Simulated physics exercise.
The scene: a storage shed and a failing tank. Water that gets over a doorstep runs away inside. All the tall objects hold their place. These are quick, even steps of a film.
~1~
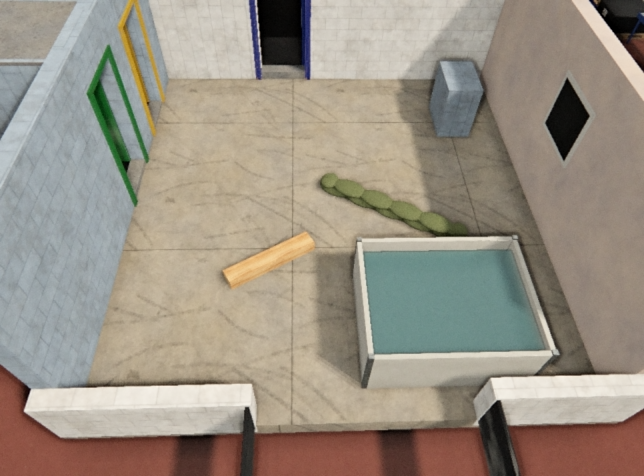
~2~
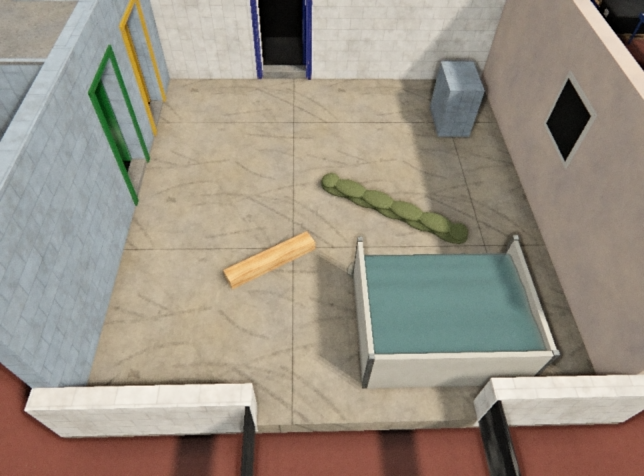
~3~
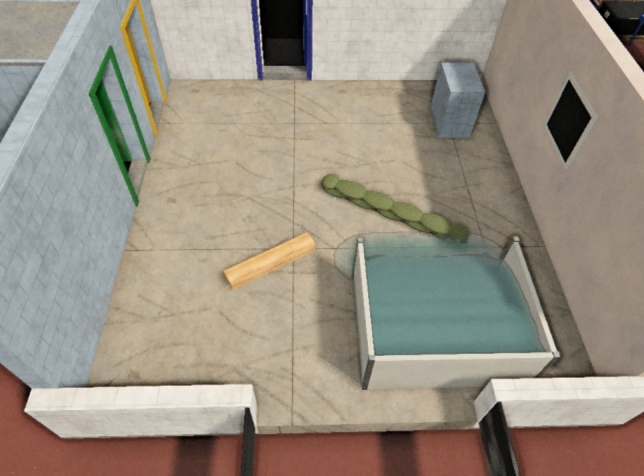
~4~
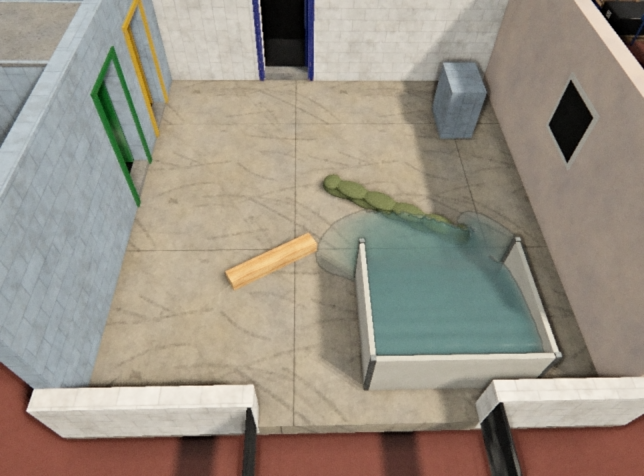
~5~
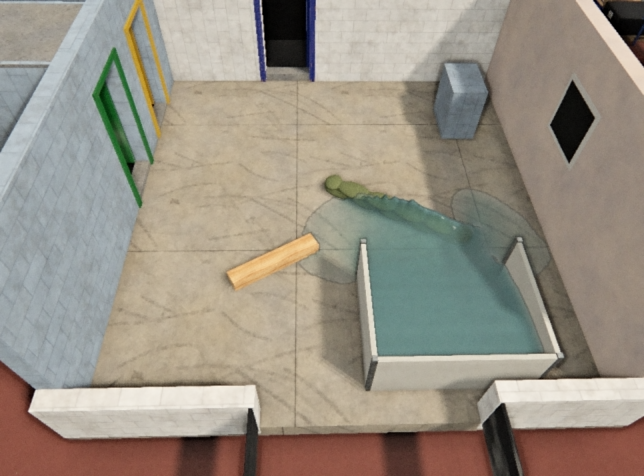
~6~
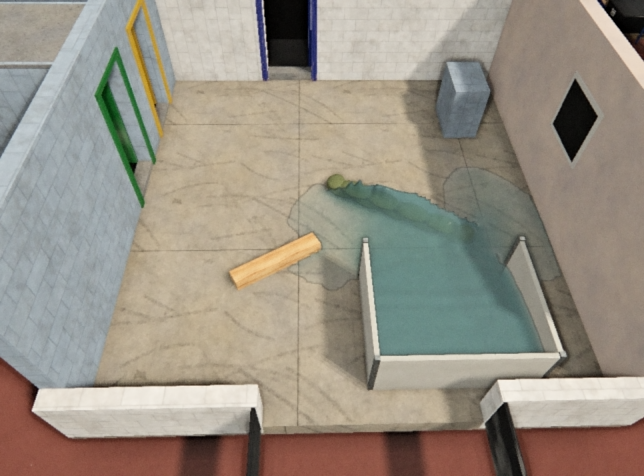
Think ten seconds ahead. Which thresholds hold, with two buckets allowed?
In the end: The blue door stays under that; the green door takes more than that; the yellow door takes more than that.
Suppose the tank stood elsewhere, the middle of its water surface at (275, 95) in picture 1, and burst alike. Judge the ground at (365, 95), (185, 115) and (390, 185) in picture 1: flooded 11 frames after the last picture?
As listed: Awash, awash, not flooded.
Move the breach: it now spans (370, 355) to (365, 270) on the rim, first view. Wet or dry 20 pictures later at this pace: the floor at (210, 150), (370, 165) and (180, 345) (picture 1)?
As listed: Flooded, dry, covered.
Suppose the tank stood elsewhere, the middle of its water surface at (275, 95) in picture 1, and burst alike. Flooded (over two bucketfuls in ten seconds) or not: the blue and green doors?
Blue passes that mark; green stays under.
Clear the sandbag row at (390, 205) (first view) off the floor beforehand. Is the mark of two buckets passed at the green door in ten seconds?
Then: Green door lets less in.
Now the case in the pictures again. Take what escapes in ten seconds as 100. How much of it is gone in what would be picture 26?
I make it 45 per cent.
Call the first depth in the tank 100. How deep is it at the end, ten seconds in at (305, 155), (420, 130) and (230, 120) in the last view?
In turn 8, 4 and 4 in a hundred.
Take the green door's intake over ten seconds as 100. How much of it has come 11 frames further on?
I make it 10 per cent.
A moment on, water covers 40 % of the floor; the blue door not reached, the green door not reached, the yellow door not reached.
Next, water covers 70 % of the floor; the blue door not reached, the green door under two buckets in, the yellow door wet at the sill, nothing in.
Then, water covers 75 % of the floor; the blue door wet at the sill, nothing in, the green door far over two buckets in, the yellow door over two buckets in.
Later, water covers 85 % of the floor; the blue door wet at the sill, nothing in, the green door far over two buckets in, the yellow door over two buckets in.
In the end, water covers 95 % of the floor; the blue door wet at the sill, nothing in, the green door far over two buckets in, the yellow door far over two buckets in.
